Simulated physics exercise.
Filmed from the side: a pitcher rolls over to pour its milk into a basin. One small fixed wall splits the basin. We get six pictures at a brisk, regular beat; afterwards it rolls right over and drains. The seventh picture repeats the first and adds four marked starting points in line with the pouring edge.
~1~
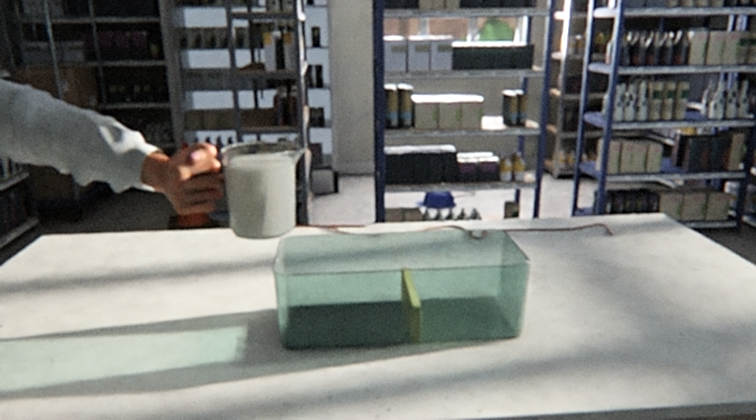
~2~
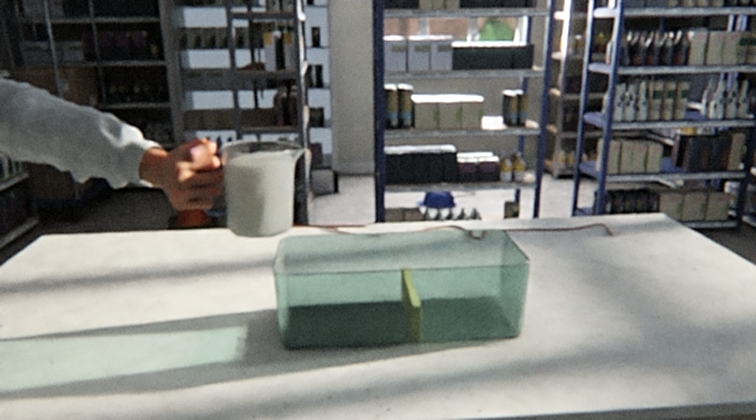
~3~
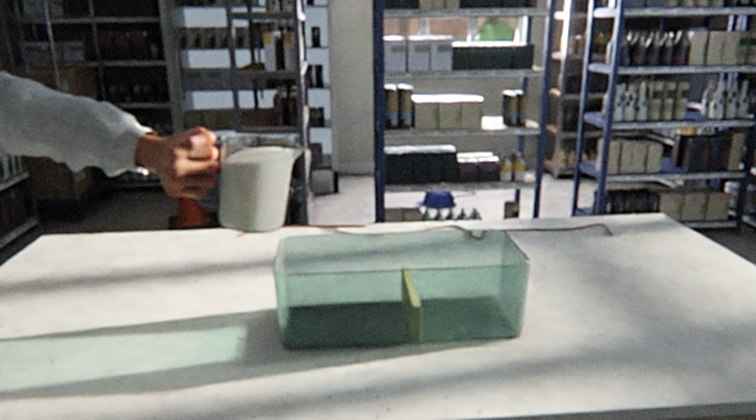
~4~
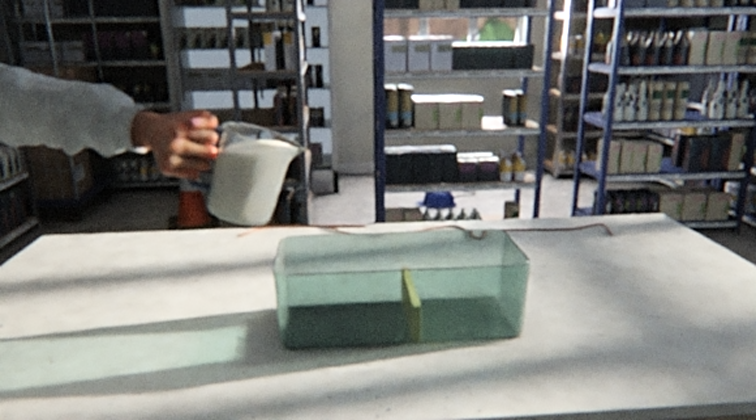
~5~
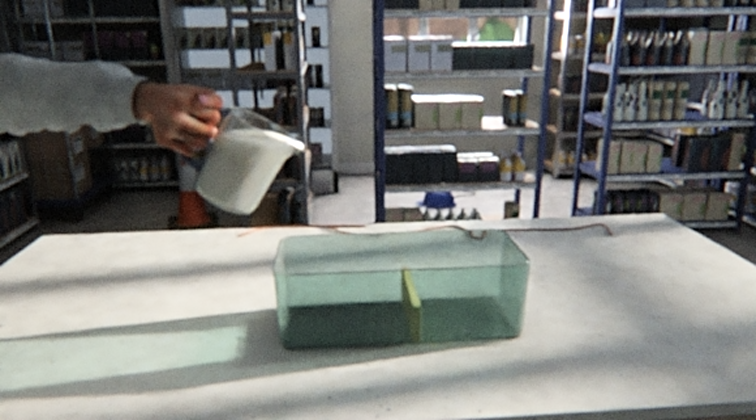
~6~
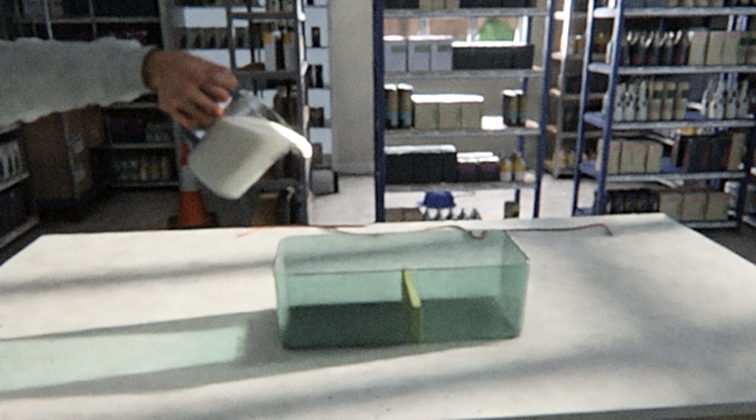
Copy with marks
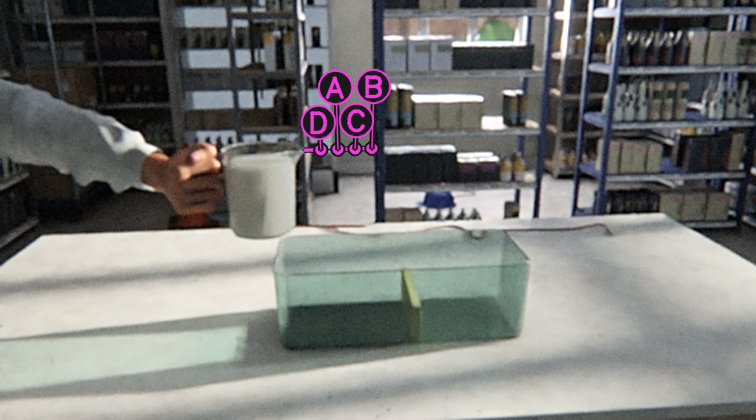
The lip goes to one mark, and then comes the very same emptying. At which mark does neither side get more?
Place D does it best.
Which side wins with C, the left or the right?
The right one.
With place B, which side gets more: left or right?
More ends on the right.
On the marked copy, A at (337, 149); B at (371, 148); C at (354, 148); D at (320, 149).
With A, about 24 % ends left of the wall and 70 % right of it; 6 % is lost outside.
With B, about 11 % ends left of the wall and 81 % right of it; 9 % is lost outside.
With C, about 12 % ends left of the wall and 81 % right of it; 7 % is lost outside.
With D, about 55 % ends left of the wall and 41 % right of it; 3 % is lost outside.
